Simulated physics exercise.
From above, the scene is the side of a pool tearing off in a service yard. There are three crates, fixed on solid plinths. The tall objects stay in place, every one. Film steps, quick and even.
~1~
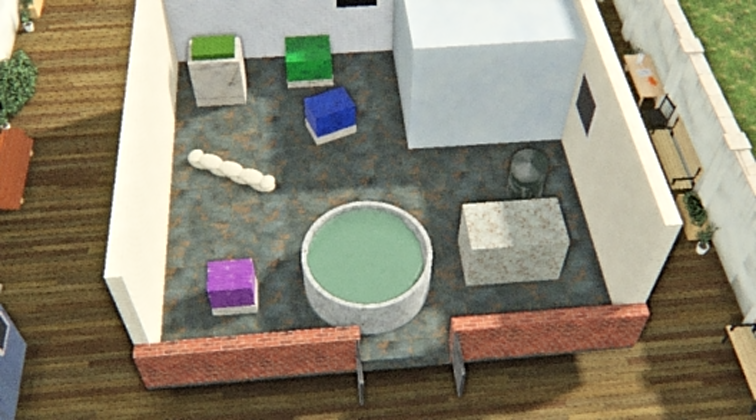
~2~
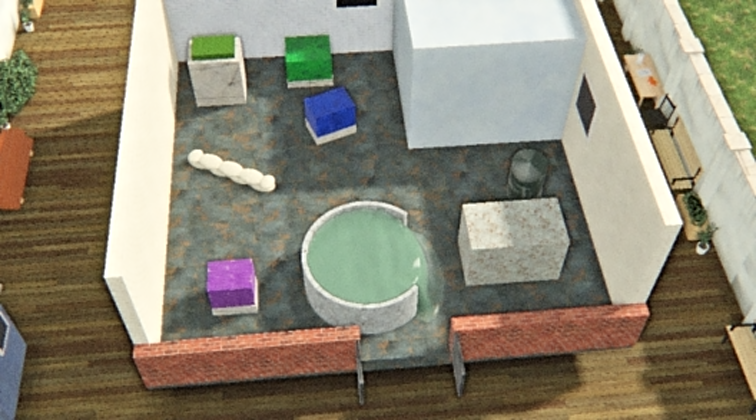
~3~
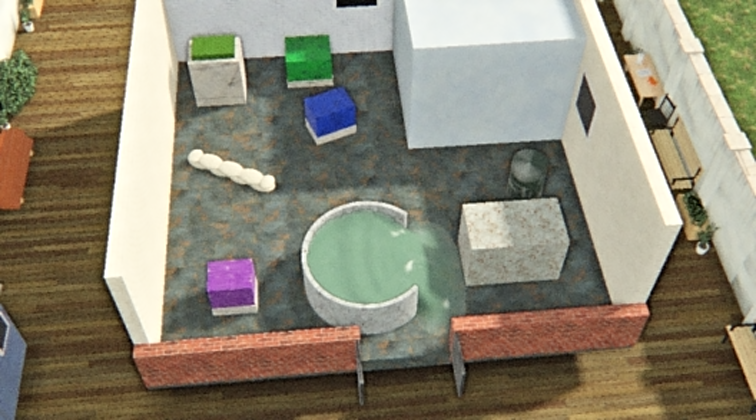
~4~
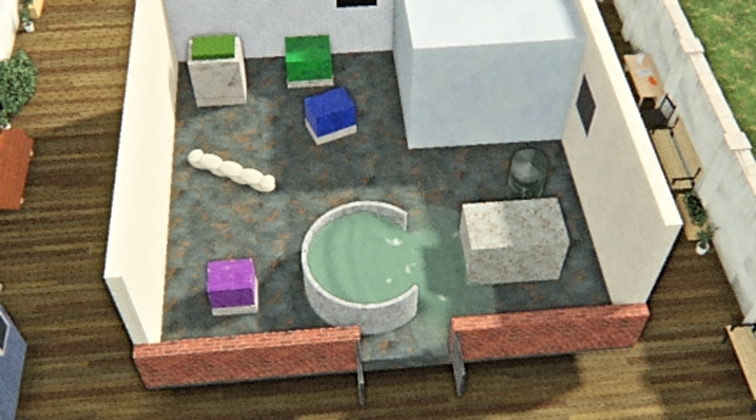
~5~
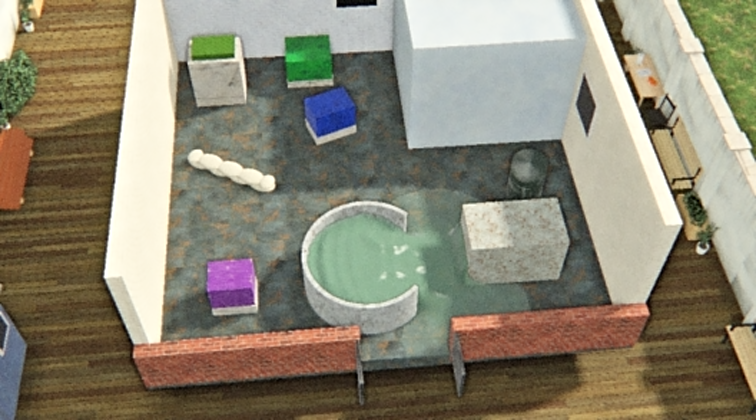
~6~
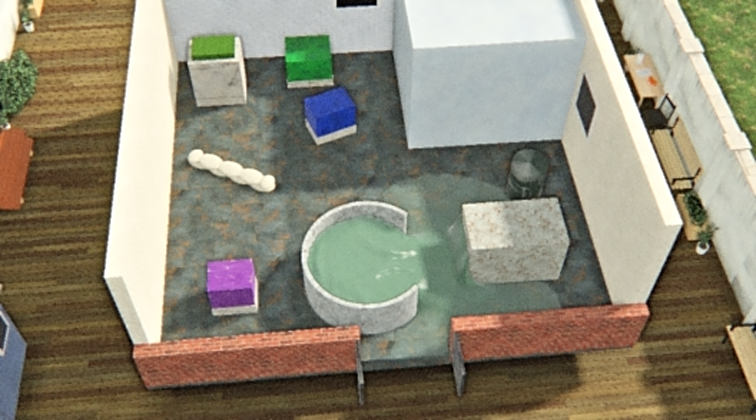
A walled service yard with dark, mottled paving lies below a steady, high camera, with wooden decking outside. A round, pale-rimmed pool of green water stands near the low brick front wall, with a purple crate to its left, blue and green crates behind, and a speckled grey block to its right. The pool's right side tears open, and water pours out rightward, spreading across the paving and around the block.
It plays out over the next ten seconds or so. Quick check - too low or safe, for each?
Green crate safe; purple crate safe; blue crate safe.
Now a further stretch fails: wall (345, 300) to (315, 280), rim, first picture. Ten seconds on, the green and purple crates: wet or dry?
Taking them in turn, the green one is left untouched, and the purple one is swamped.
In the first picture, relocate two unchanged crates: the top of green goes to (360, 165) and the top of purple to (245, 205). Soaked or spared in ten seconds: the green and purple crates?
As I read it, the green crate gets flooded and the purple crate stays clear.
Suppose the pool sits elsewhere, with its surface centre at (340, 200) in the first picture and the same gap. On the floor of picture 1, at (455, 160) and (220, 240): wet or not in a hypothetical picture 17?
Taking them in turn, drenched, then left unwetted.
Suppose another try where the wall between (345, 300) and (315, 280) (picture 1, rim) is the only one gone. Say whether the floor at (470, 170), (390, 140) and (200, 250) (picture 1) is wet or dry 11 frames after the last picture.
Well, the first one's left untouched, the second's left untouched, and the third's sodden.
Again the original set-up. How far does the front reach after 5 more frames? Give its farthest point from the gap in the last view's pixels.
About at (545, 142).
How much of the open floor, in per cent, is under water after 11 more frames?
That works out at 35 %.
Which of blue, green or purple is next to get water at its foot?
Note: The crate marked blue is first.
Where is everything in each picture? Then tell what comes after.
The first picture shows still water in the pool at (367, 255).
In the second picture, the front is at a hidden place, out from the gap at (425, 268).
In the third picture, water pours out at (425, 268) and has run to (427, 224).
In the fourth picture, the front is at (434, 209), out from the gap at (425, 270).
In the fifth picture, water pours out at (425, 270) and has run to (459, 194).
In the sixth picture, the front is at a hidden place, out from the gap at (425, 270).
A moment on, water covers 25 % of the floor; the green crate not reached, the purple crate not reached, the blue crate not reached.
Next, water covers 35 % of the floor; the green crate not reached, the purple crate not reached, the blue crate not reached.
Then, water covers 40 % of the floor; the green crate water round its plinth, the purple crate not reached, the blue crate water round its plinth.
Later, water covers 55 % of the floor; the green crate water round its plinth, the purple crate water round its plinth, the blue crate water round its plinth.
In the end, water covers 90 % of the floor; the green crate stayed above the water, the purple crate stayed above the water, the blue crate stayed above the water.
